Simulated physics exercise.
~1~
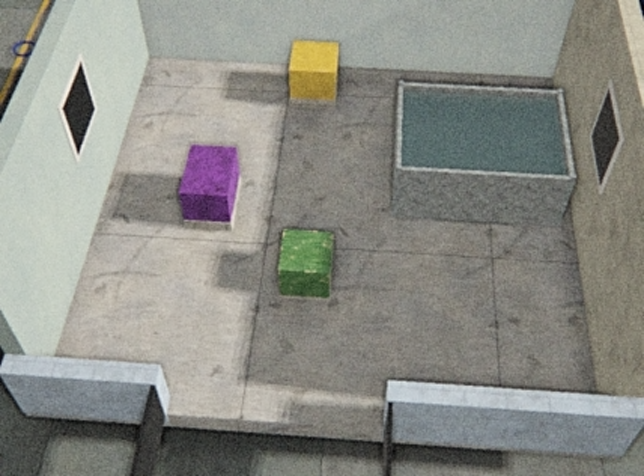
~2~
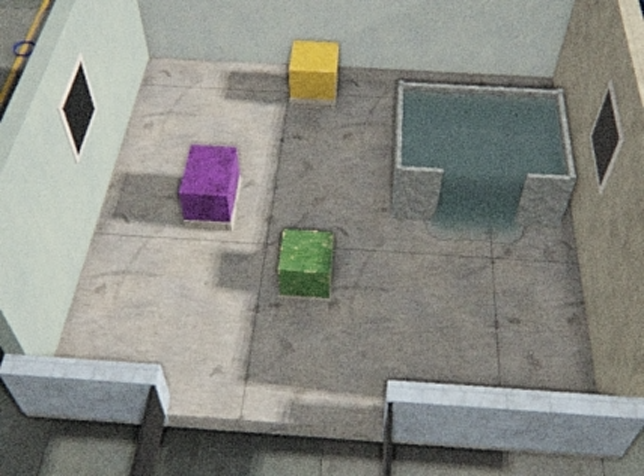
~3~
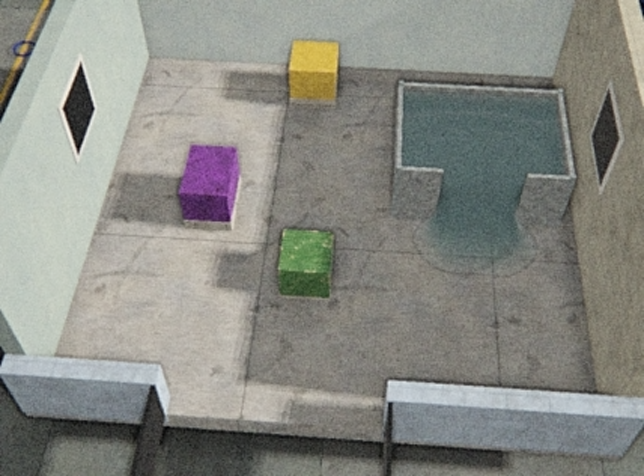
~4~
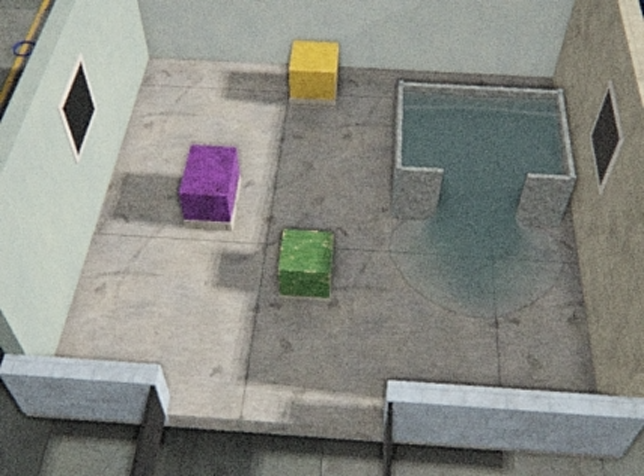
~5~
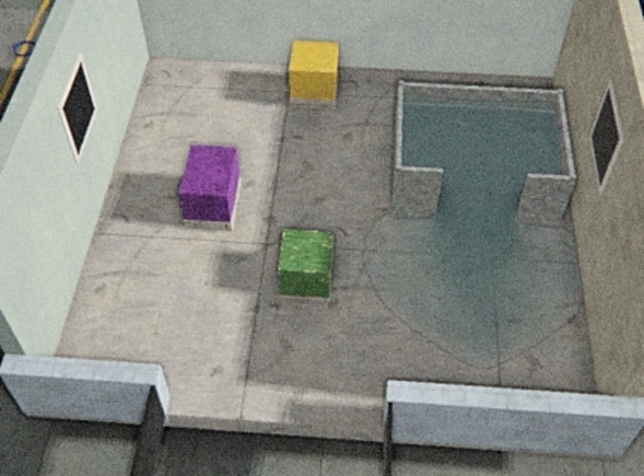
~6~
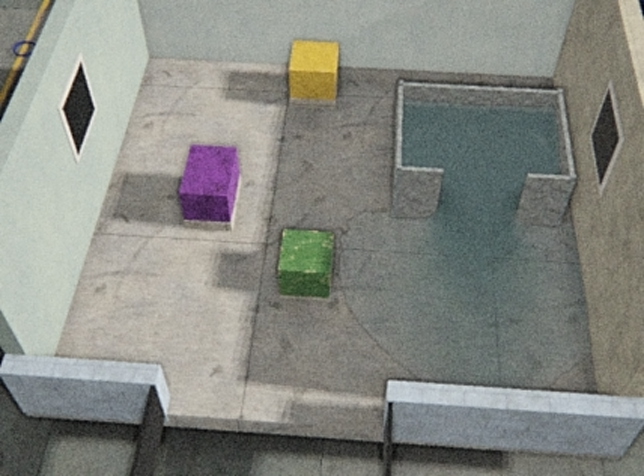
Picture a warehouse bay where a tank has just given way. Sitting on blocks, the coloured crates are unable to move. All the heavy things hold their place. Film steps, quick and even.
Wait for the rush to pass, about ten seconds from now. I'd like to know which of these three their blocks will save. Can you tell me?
Sure: The green crate does get wet; the yellow crate comes through dry; the purple crate comes through dry.
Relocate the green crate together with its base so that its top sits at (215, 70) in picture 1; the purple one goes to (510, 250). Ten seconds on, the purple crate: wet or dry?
The purple crate is flooded.
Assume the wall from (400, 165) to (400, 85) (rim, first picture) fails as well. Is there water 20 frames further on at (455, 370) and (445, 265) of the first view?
Going point by point, the first is high and dry and the second is high and dry.
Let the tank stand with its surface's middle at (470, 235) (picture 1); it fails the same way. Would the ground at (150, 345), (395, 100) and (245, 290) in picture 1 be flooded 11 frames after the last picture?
As listed: Covered, not flooded, wet.
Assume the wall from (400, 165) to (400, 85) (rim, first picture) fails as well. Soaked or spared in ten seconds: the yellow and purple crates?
Observed: Yellow is doused; purple is doused.
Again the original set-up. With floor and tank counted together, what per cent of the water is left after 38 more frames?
I'd say roughly 78 percent.
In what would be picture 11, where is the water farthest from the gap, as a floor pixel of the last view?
The wet point farthest out is around (274, 402).
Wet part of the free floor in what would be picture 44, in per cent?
That should be about 65 %.
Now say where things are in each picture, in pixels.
The first frame shows the tank at (482, 133) is whole and still.
In the second frame, water pours out at (477, 205) and has run to (432, 228).
In the third frame, water pours out at (477, 206) and has run to (428, 256).
In the fourth frame, water pours out at (477, 206) and has run to (471, 312).
In the fifth frame, water pours out at (477, 206) and has run to (478, 362).
In the sixth frame, the front is at a hidden place, out from the gap at (477, 206).
A moment on, water covers 30 % of the floor; the green crate water round its plinth, the yellow crate not reached, the purple crate not reached.
Next, water covers 30 % of the floor; the green crate water round its plinth, the yellow crate not reached, the purple crate water round its plinth.
Then, water covers 40 % of the floor; the green crate water round its plinth, the yellow crate not reached, the purple crate water round its plinth.
Later, water covers 65 % of the floor; the green crate water round its plinth, the yellow crate not reached, the purple crate water round its plinth.
In the end, water covers 95 % of the floor; the green crate was topped, the yellow crate stayed above the water, the purple crate stayed above the water.
